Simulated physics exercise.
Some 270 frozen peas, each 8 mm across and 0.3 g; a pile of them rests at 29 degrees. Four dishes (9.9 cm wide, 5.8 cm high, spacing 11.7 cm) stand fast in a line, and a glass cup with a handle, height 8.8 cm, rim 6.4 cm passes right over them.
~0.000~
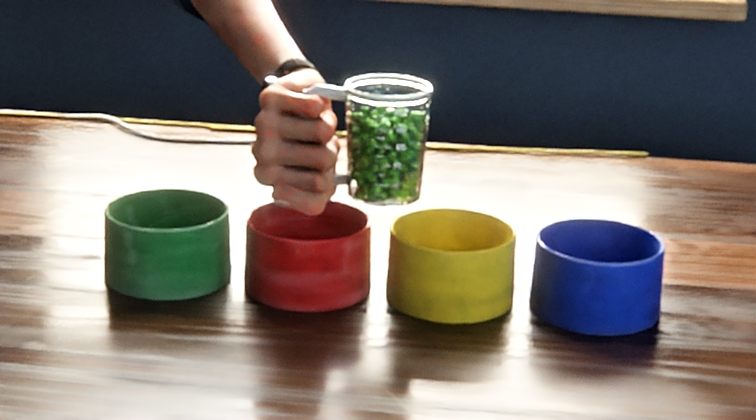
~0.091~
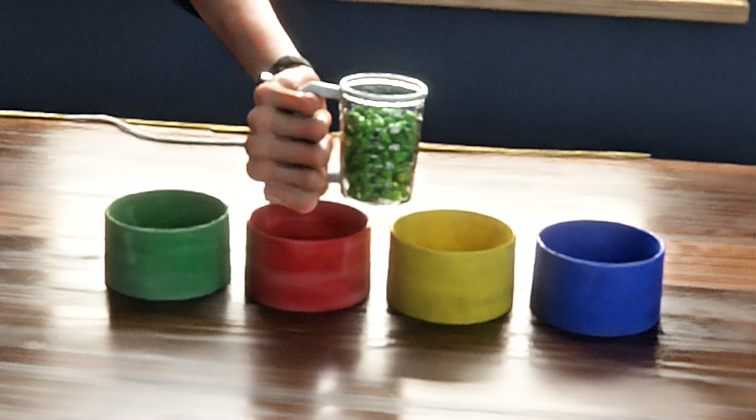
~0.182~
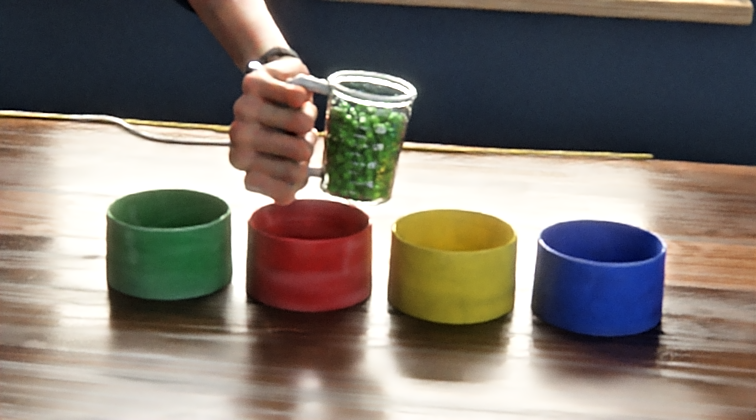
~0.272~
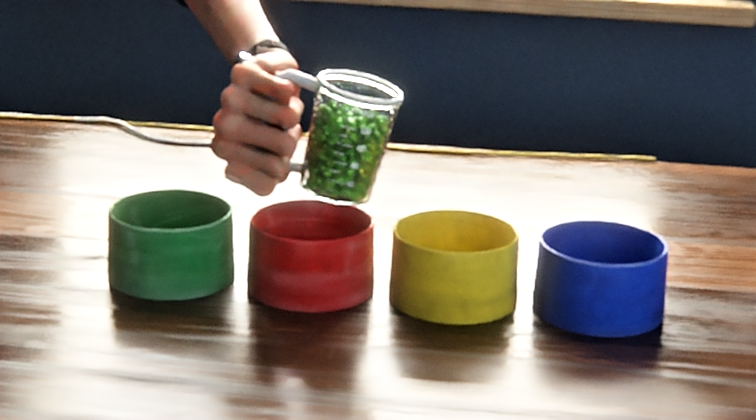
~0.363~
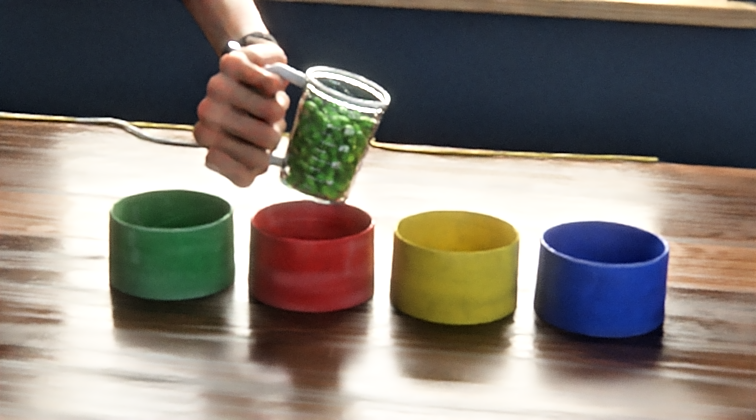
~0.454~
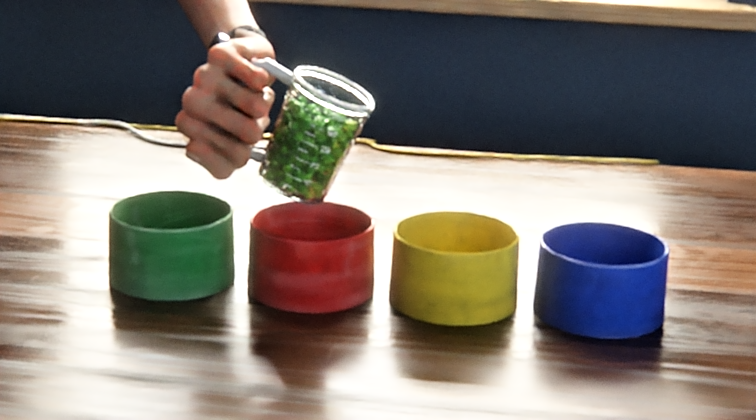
Hand moving a clear cup of green pieces leftward above four coloured dishes on a wooden table, gradually tilting it.
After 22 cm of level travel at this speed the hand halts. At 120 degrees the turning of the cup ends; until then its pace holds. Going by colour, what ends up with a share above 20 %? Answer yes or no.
Red dish: No; blue dish: No; green dish: Yes; yellow dish: No; on the counter: No.
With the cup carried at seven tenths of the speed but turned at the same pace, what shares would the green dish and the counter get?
Then: Green 90; counter 10.
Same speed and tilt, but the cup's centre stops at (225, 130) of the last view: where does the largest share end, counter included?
Most goes to: Red.
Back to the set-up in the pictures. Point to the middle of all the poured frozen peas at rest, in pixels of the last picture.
Near (181, 255).
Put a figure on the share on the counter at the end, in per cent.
About 0 per cent.
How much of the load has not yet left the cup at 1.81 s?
Some 95 per cent of the load.
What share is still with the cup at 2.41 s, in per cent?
Some 0 per cent of the load.
After 1.27 s, tilt 68 degrees; cup holds 100 %.
Then, at 1.81 s, tilt 98 degrees; cup holds 95 %, green 5 %.
Then, at 2.41 s, tilt 120 degrees; cup holds 0 %, green 100 %.
In the end, at 3.0 s, red 0 %, blue 0 %, green 100 %, yellow 0 %, counter 0 %.
